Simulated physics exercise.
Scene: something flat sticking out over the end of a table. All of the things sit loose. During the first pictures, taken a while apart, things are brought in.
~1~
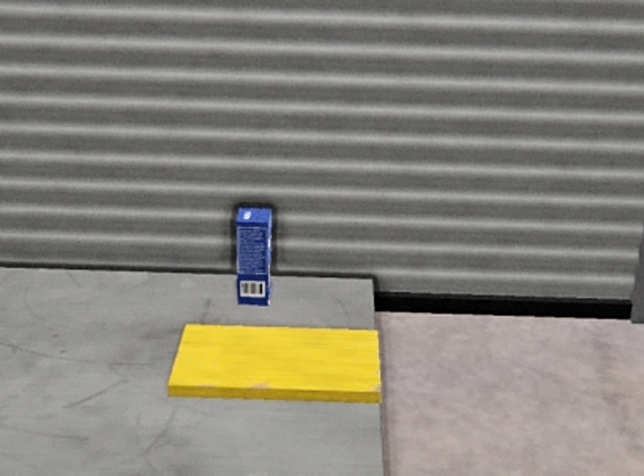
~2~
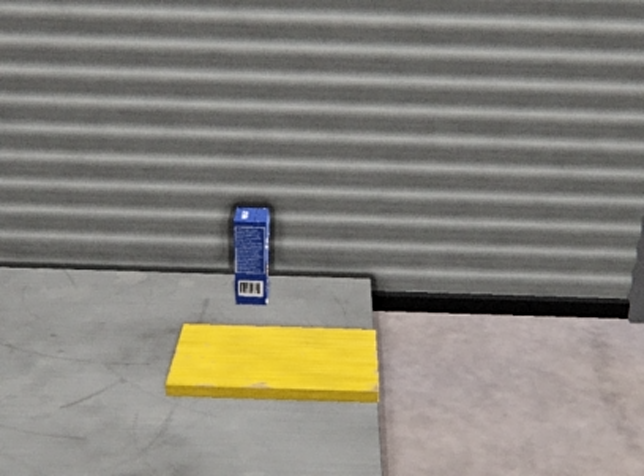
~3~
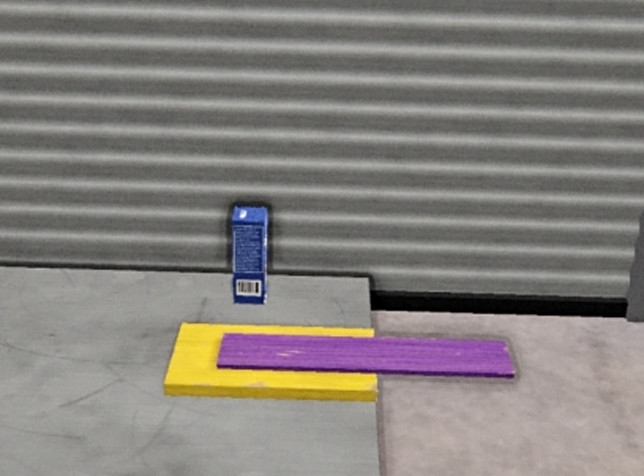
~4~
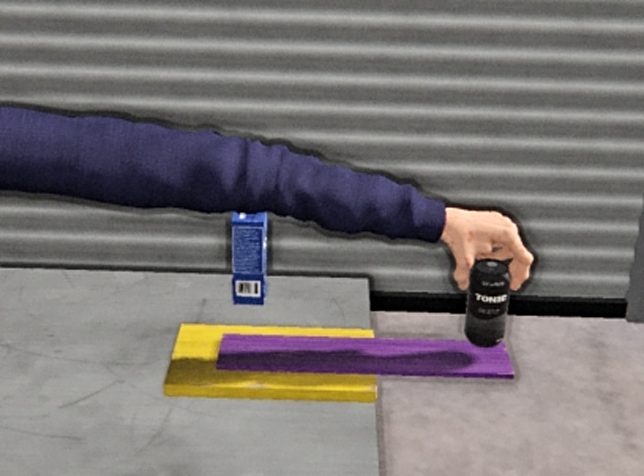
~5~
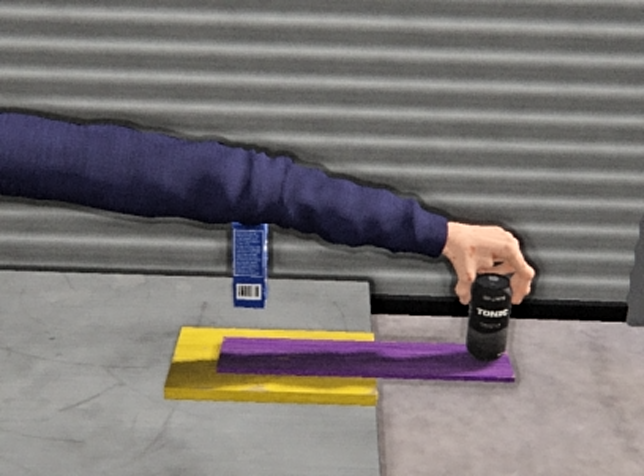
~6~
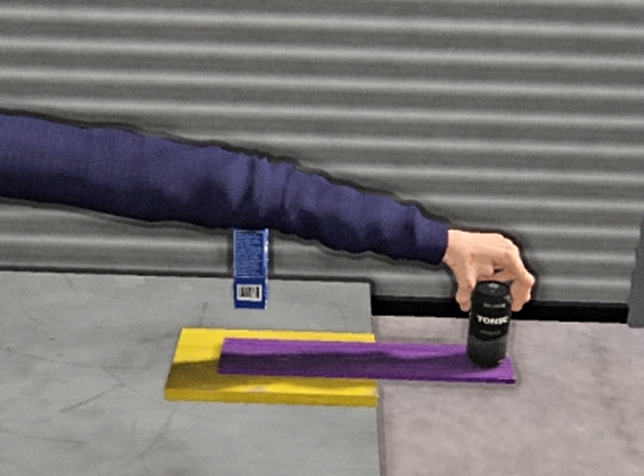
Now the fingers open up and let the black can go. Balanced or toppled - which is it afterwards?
Bottom line, it doesn't stay up there.
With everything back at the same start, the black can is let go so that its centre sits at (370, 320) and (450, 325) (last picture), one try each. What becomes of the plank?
Well, first it stays in place, and then in the second try it tumbles down.
Then, 0.40 s later than the last frame, black can now down on the floor or falling; purple plank on its side.
Then, 0.50 s later than the last frame, purple plank now down on the floor or falling.
Then, 0.60 s later than the last frame, things are still on the move.
Then, 0.80 s later than the last frame, as before.
When it is over, down on the floor or falling, purple plank and black can; the other 2 as before. The plank comes down.
